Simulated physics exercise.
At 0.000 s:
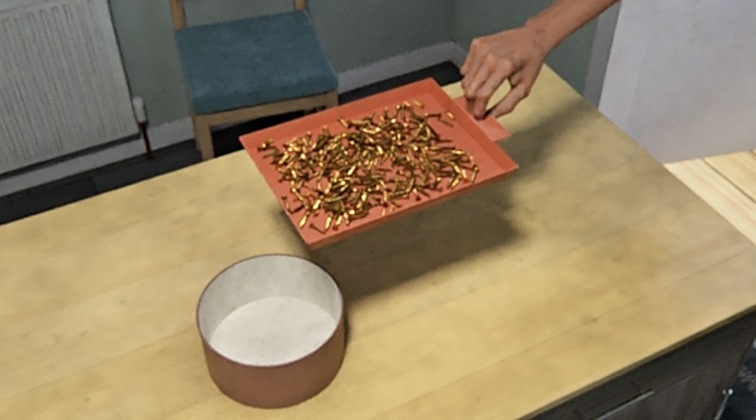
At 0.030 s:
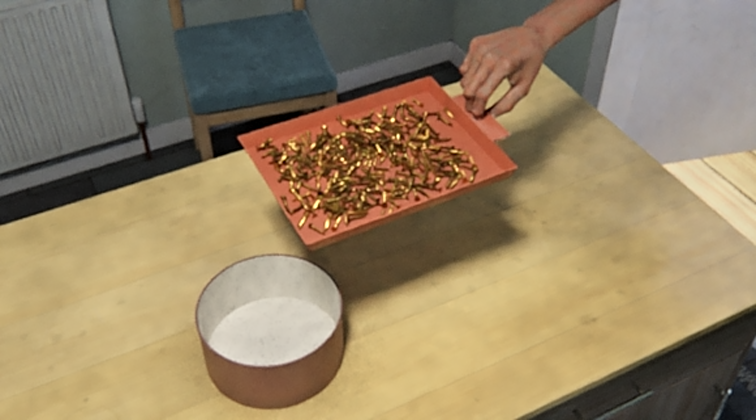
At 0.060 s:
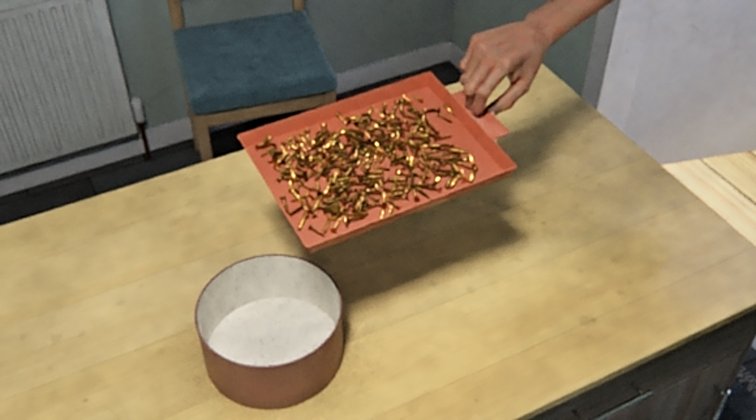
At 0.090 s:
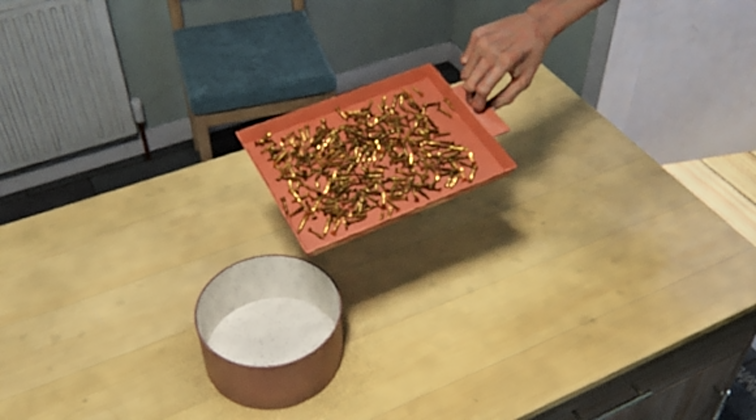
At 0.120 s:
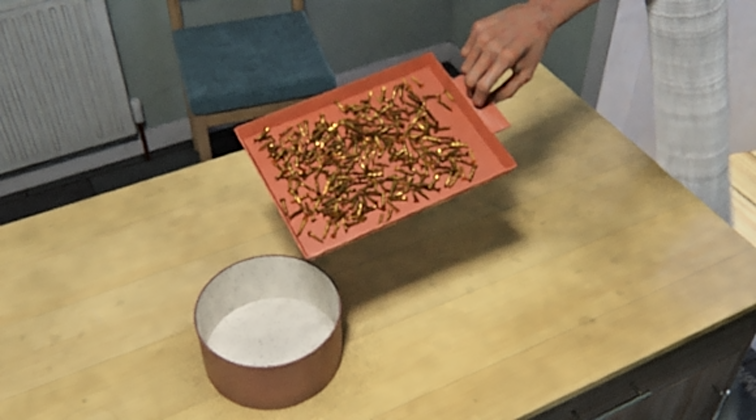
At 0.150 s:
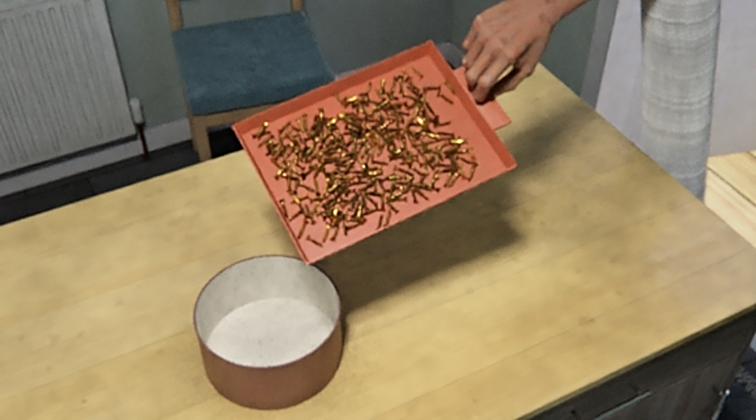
Hand tilting an orange tray of small brass-coloured pieces gradually toward its left front corner, beside a round pot on a wooden table.
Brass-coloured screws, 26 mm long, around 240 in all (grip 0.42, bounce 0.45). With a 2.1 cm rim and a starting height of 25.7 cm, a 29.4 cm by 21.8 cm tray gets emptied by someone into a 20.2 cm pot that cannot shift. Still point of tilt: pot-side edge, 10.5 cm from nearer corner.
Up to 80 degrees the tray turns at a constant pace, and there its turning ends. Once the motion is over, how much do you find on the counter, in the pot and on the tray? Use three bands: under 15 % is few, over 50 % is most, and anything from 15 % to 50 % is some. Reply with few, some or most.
Counter: Most, pot: Some, left on the tray: Few.
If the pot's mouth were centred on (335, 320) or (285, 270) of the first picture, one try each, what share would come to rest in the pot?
Near 85 and 10 percent, one try each.
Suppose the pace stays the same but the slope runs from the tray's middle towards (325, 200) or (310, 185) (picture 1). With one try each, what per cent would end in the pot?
Roughly 65 % for the first direction, roughly 40 % for the second.
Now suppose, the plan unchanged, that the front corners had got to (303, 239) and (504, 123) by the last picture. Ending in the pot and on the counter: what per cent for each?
Split: Pot = 45, counter = 55.
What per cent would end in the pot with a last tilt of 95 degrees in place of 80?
It would be near 45 per cent.
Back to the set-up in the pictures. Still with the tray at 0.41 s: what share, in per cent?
I'd put it at roughly 100 per cent.
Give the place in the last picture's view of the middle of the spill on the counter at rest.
(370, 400).
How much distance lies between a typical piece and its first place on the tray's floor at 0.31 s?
By then it sits near 2 cm from where it began.
After 0.31 s, tilt 53 degrees; the tray holds 100 %, the pot 0 %.
After 0.41 s, tilt 73 degrees; the tray holds 100 %, the pot 0 %.
After 0.65 s, tilt 80 degrees; the tray holds 5 %, the pot 30 %.
At rest (1.7 s), counter 60 %, pot 40 %, tray 0 %.
